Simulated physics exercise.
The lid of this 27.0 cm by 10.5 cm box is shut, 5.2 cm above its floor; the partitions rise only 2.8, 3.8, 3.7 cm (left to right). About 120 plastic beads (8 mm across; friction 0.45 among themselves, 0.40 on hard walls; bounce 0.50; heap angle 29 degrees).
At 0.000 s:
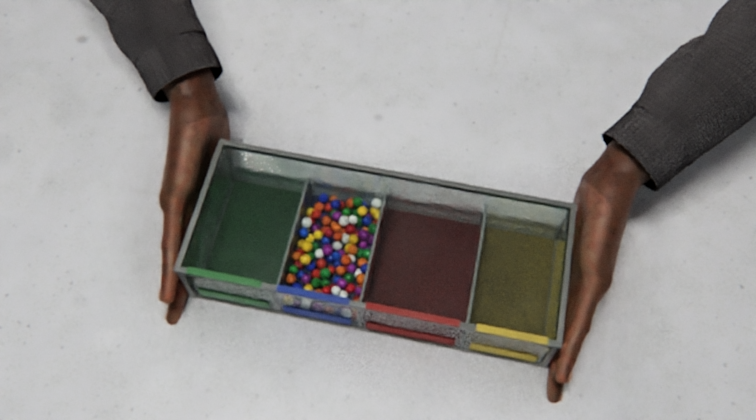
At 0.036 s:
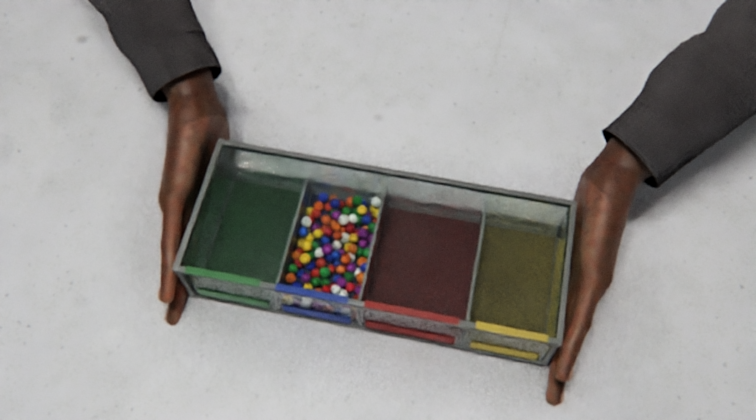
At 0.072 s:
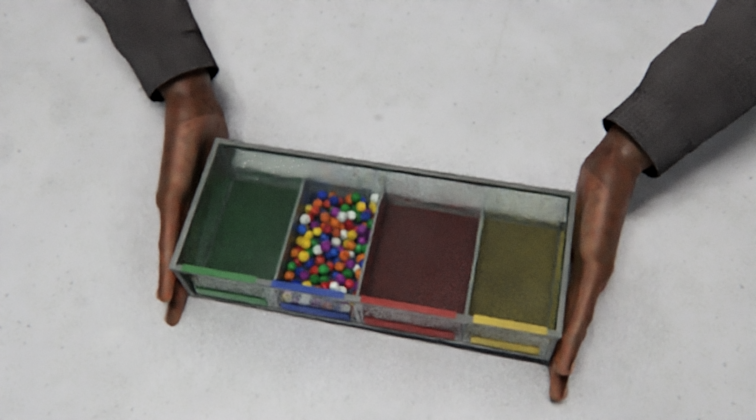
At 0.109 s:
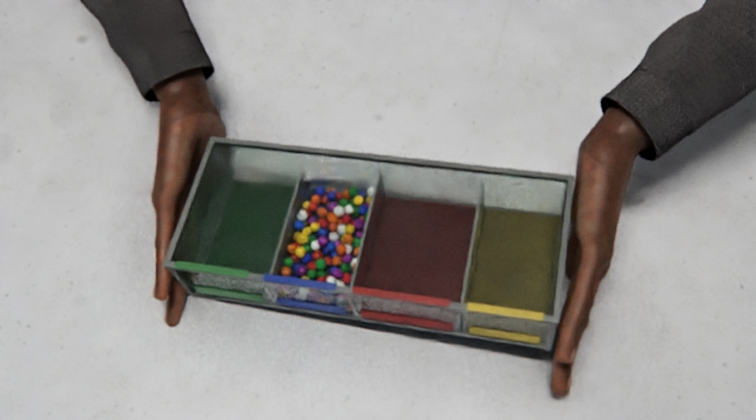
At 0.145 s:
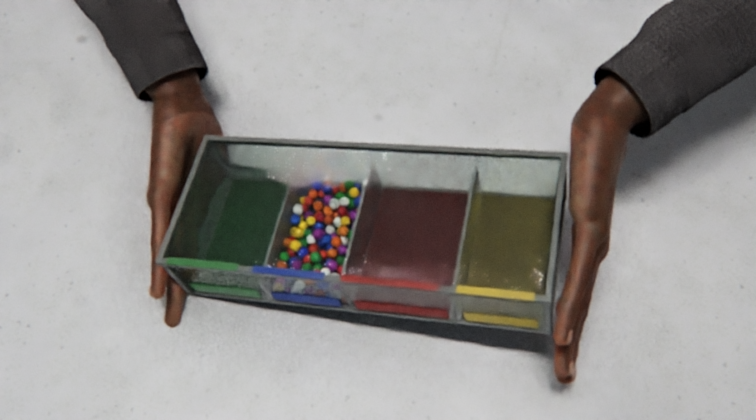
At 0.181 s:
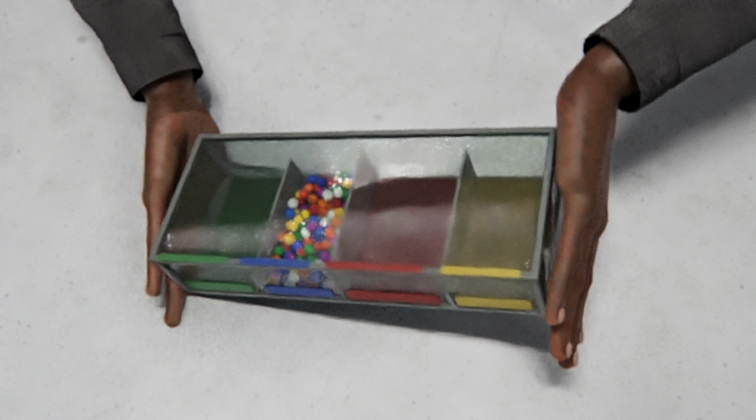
Two hands tilted a clear box with green, blue, red and yellow sections, slowly at first and then more steeply, while the colorful beads stayed in the blue section and the others remained empty.
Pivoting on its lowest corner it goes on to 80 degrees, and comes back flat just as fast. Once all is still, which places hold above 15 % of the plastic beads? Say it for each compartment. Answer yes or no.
Red no, blue yes, green yes, yellow no.
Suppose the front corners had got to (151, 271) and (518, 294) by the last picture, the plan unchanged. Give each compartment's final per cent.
Red 0; blue 50; green 50; yellow 0.
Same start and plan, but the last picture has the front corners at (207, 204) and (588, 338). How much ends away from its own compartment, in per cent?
In that case some 30 per cent.
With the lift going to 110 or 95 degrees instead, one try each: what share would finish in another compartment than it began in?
Some 100 and 85 per cent.
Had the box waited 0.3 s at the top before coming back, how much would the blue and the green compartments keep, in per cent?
Blue 70; green 30.
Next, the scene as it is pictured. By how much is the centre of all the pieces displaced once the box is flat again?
Some 4.0 cm.
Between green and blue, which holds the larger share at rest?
It is the blue one.
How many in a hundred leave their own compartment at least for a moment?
Some 30 per cent.
After 0.66 s, tilt 79 degrees; blue 90 %, green 10 %.
After 0.99 s, tilt 32 degrees; blue 70 %, green 30 %.
After 1.40 s, tilt 0 degrees; blue 70 %, green 30 %.
At rest (1.8 s), red 0 %, blue 70 %, green 30 %, yellow 0 %.
